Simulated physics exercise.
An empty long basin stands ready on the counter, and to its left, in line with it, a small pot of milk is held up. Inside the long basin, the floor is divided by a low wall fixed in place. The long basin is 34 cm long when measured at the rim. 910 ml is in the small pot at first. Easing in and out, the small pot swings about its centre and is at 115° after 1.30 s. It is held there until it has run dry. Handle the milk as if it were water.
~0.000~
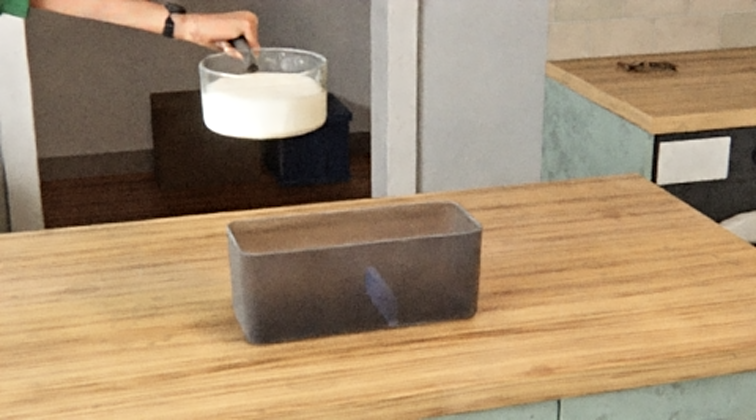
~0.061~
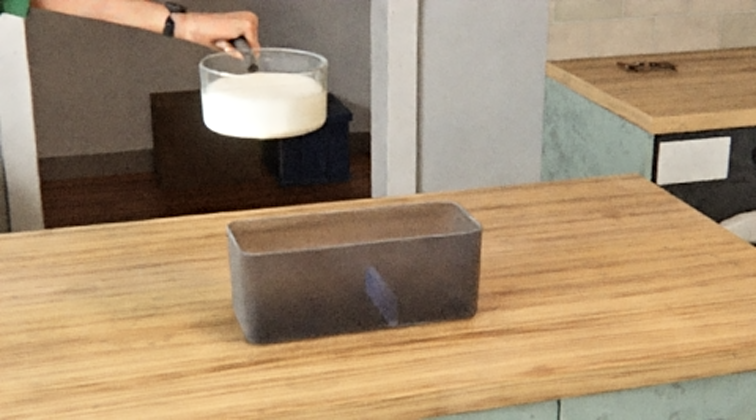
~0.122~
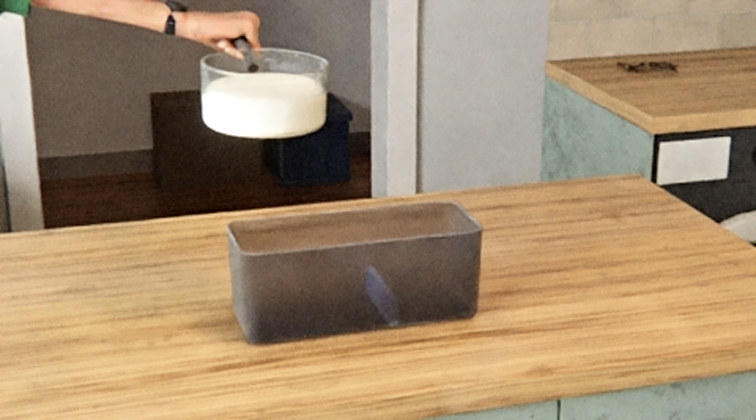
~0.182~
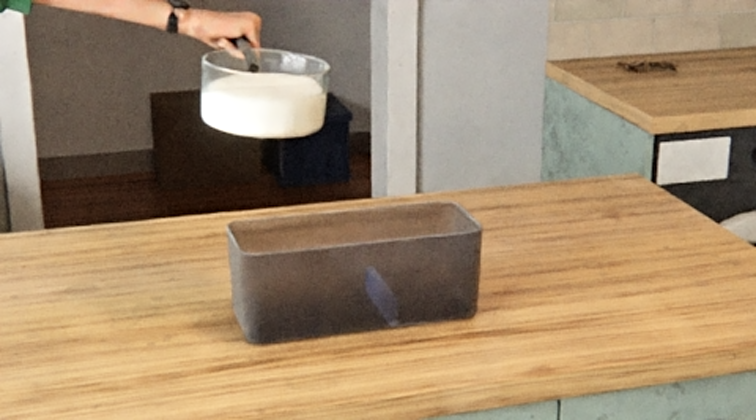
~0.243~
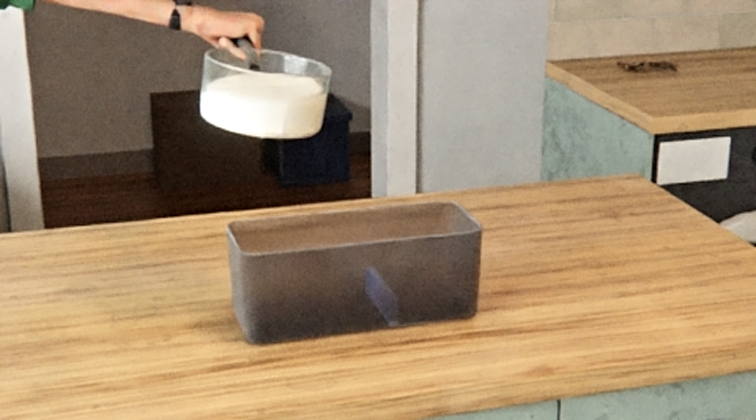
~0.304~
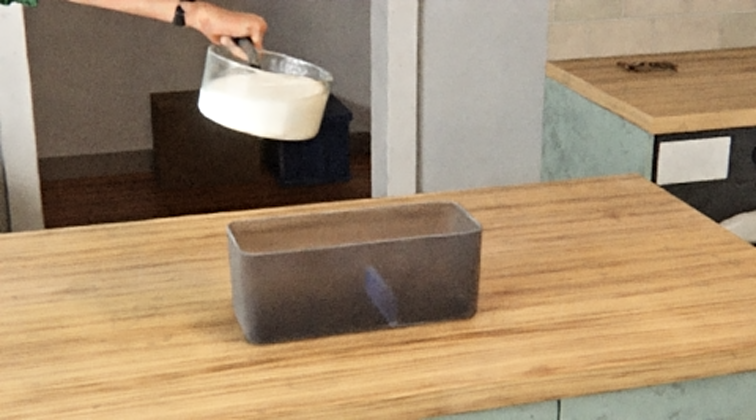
The video shows a hand holding a clear pot of milk by its handle, above and behind an empty long basin on a wooden counter; the pot stays nearly level at first, then tilts slightly clockwise toward the right.
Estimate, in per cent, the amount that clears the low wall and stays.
Roughly 43 percent.
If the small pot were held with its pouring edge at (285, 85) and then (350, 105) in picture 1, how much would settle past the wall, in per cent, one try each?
The first try gives around 10 percent, the second around 55 percent.
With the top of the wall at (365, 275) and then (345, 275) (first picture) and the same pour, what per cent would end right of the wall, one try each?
The first try gives 60 percent and the second 80 percent.
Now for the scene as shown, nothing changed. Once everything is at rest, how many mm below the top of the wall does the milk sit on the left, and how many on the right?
Left: Roughly 20 mm; right: Roughly 14 mm.
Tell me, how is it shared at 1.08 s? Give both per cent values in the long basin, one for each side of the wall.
36 on the left and 42 on the right, roughly.
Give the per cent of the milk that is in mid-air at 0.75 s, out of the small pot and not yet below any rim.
About 36 per cent.
Then, 0.75 s in, the tilt is 72° and 55 per cent is still to pour, 4 is left of the wall and 4 right of it.
Then, 1.08 s in, the tilt is 107° and 8 per cent is still to pour, 36 is left of the wall and 42 right of it.
Then, 1.43 s in, the tilt is 115° and 0 per cent is still to pour, 55 is left of the wall and 43 right of it.
Then, 1.80 s in, the tilt is 115° and 0 per cent is still to pour, 55 is left of the wall and 43 right of it.
Finally, 55 per cent lies left of the wall, 43 right of it and 1 outside.
